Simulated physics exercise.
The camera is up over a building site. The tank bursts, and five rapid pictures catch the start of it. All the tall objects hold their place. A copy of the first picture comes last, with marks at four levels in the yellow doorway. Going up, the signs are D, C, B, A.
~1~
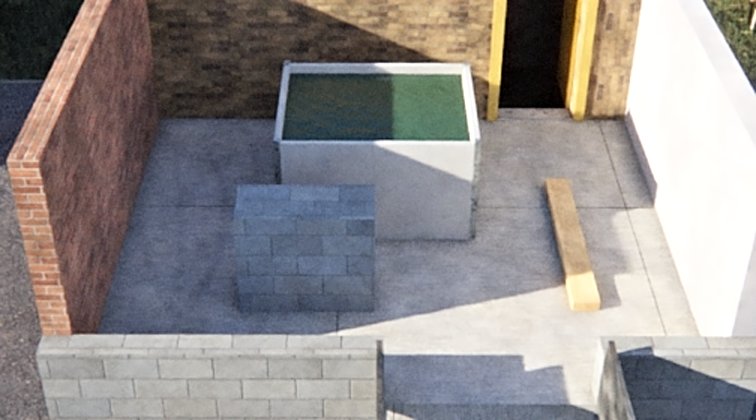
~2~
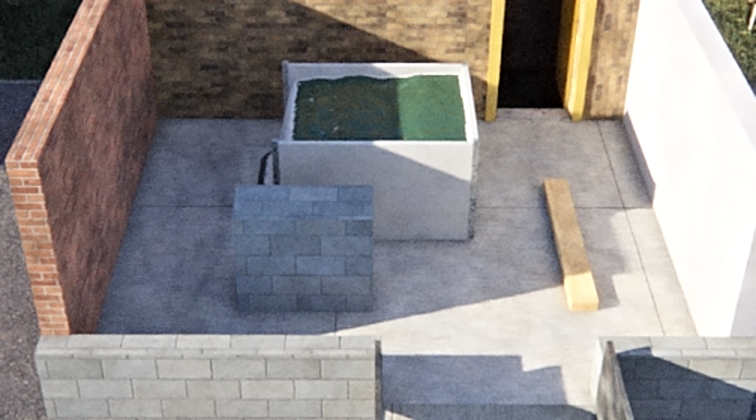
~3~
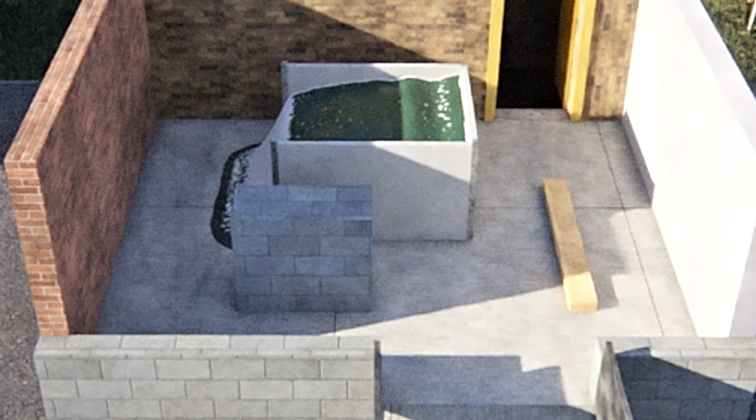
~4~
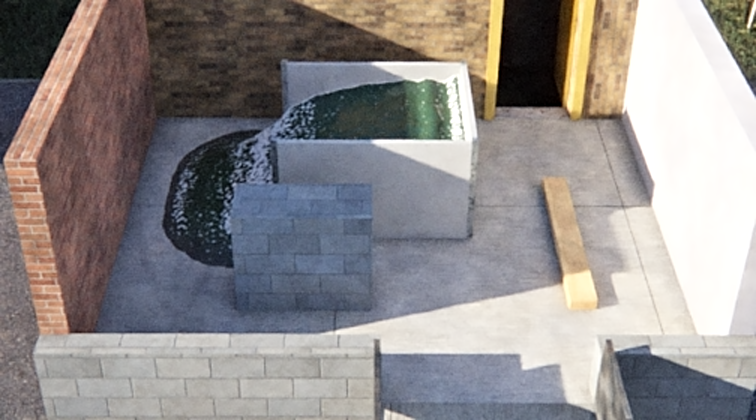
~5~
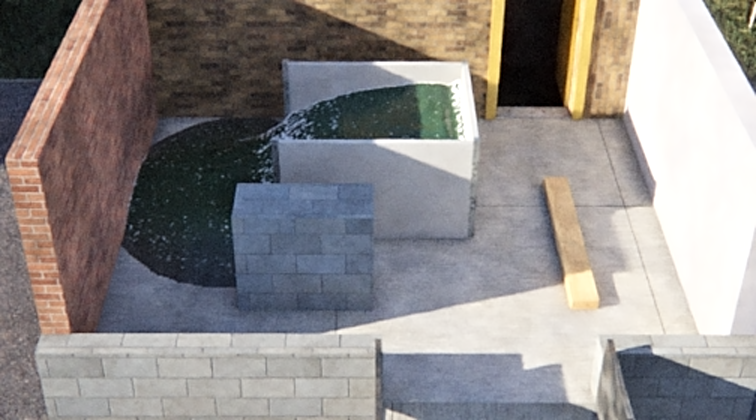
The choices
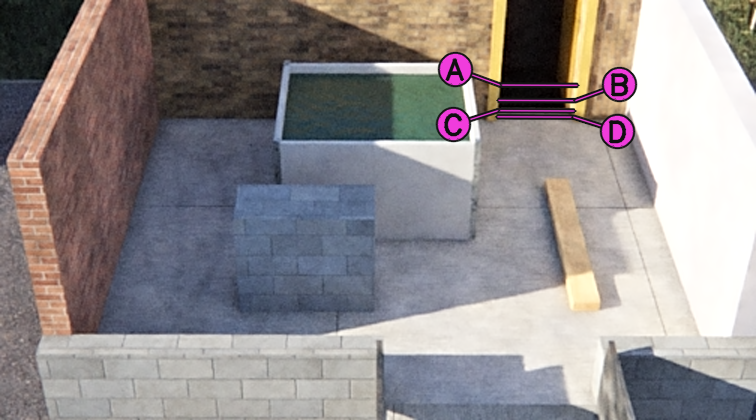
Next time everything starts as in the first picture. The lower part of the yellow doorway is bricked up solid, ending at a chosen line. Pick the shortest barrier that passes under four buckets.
C will do.
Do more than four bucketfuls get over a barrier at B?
No, that is safe.
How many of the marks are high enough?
Three of the four.
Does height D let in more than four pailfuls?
Yes, that goes wrong.
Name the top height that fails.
D it is.
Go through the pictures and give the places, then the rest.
Water in the tank at rest, its middle at (377, 108); foot of the yellow doorway at (535, 120); open gate at (492, 331).
Water covers 2 % of the ground, its front hidden from here.
Water covers 6 % of the ground and shows as far out as (232, 161).
Water covers 12 % of the ground and shows as far out as (203, 254).
Water covers 19 % of the ground and shows as far out as (125, 236).
On the marked copy, A at (538, 85); B at (537, 100); C at (536, 110); D at (535, 116); from the bottom up D, C, B, A.
For height A, nothing gets over.
For height B, nothing gets over.
For height C, a bucket or two gets in.
For height D, some 20 bucketfuls get in.
